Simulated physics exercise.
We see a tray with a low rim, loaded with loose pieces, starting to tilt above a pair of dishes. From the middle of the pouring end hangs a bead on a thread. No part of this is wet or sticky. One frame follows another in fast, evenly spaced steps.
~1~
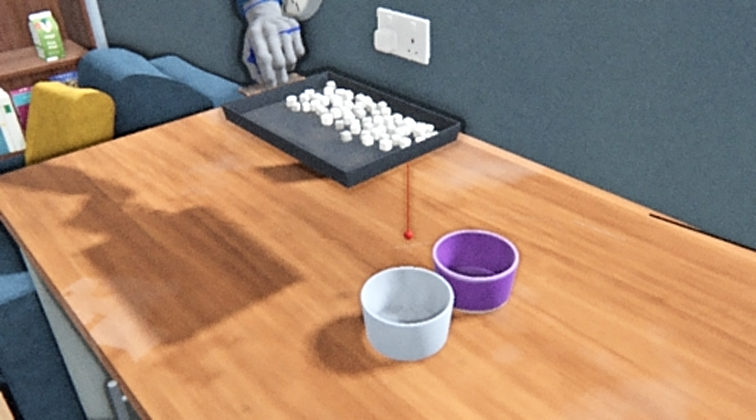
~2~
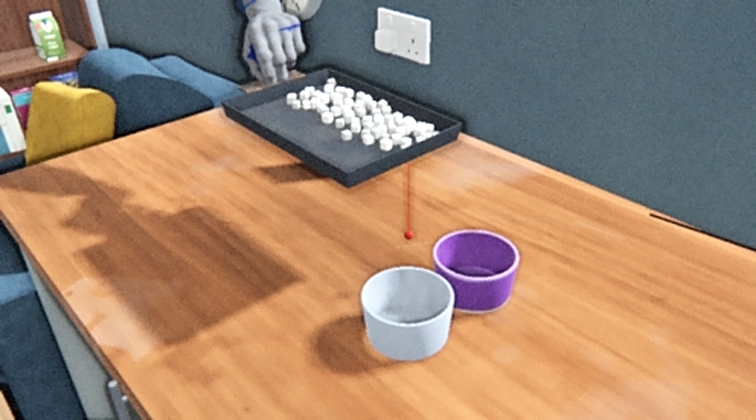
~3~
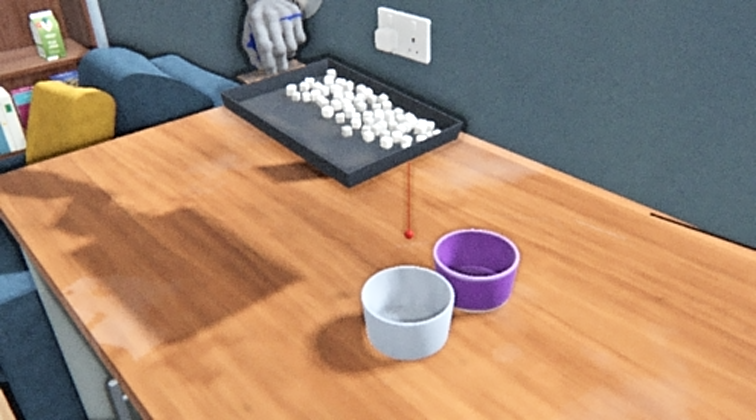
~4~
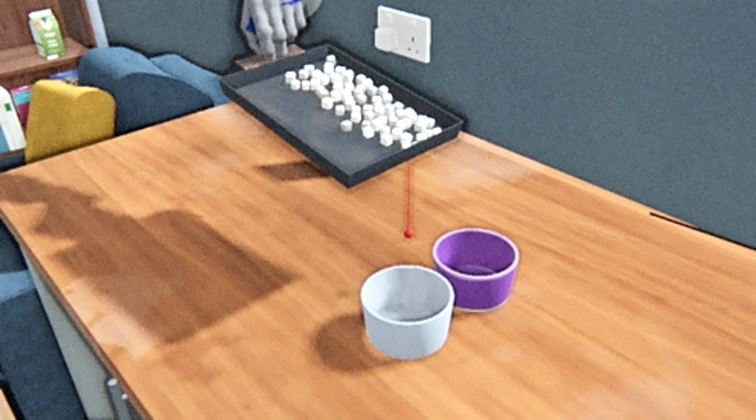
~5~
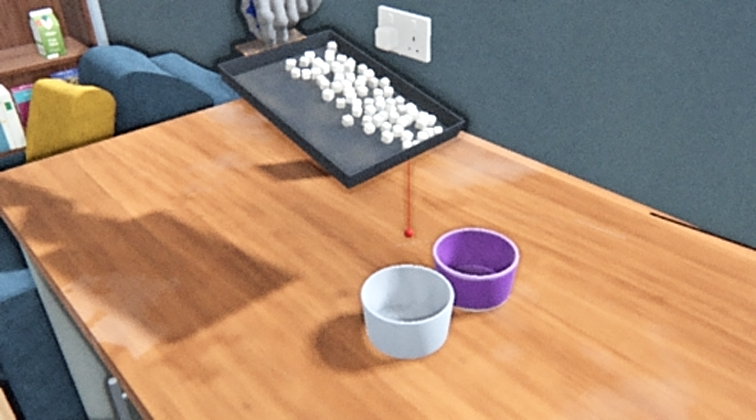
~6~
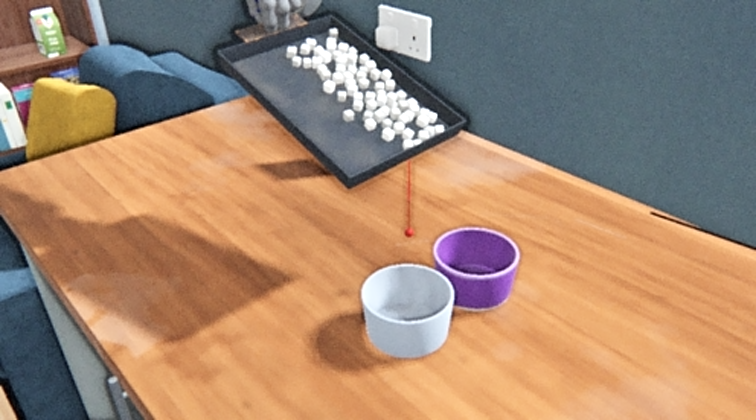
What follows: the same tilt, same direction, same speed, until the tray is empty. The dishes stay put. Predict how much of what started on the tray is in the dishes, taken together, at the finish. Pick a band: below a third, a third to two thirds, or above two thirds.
Taken together, the dishes hold above two thirds.
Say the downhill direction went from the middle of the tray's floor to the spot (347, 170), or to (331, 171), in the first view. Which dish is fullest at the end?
In the first case it's the dish to the left, and in the second it's the dish to the left.
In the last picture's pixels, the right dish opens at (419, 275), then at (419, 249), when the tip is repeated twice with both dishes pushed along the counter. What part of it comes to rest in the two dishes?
About 60 per cent first, then about 40 per cent.
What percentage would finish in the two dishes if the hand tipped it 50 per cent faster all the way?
It would be close to 80 per cent.
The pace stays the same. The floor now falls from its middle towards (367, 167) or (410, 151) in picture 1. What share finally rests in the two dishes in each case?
70 %, give or take, and then 70 %.
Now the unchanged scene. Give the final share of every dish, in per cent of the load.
Final share: Left dish at 50 per cent, right dish at 30 per cent.
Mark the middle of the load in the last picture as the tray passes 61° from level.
(398, 136).
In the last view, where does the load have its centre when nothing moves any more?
Somewhere around (419, 319) in the last picture.
Soon after the last picture, tray tipped steeply; nearly all on the tray; a stray few in the air.
A little later, tray tipped right over; most on the tray; a small part in the left dish; a stray few outside both.
Later still, tray tipped past a quarter turn; about half in the left dish; about a third in the right dish; a small part outside both.
At rest, tray tipped past a quarter turn; about half in the left dish; about a third in the right dish; a small part outside both.
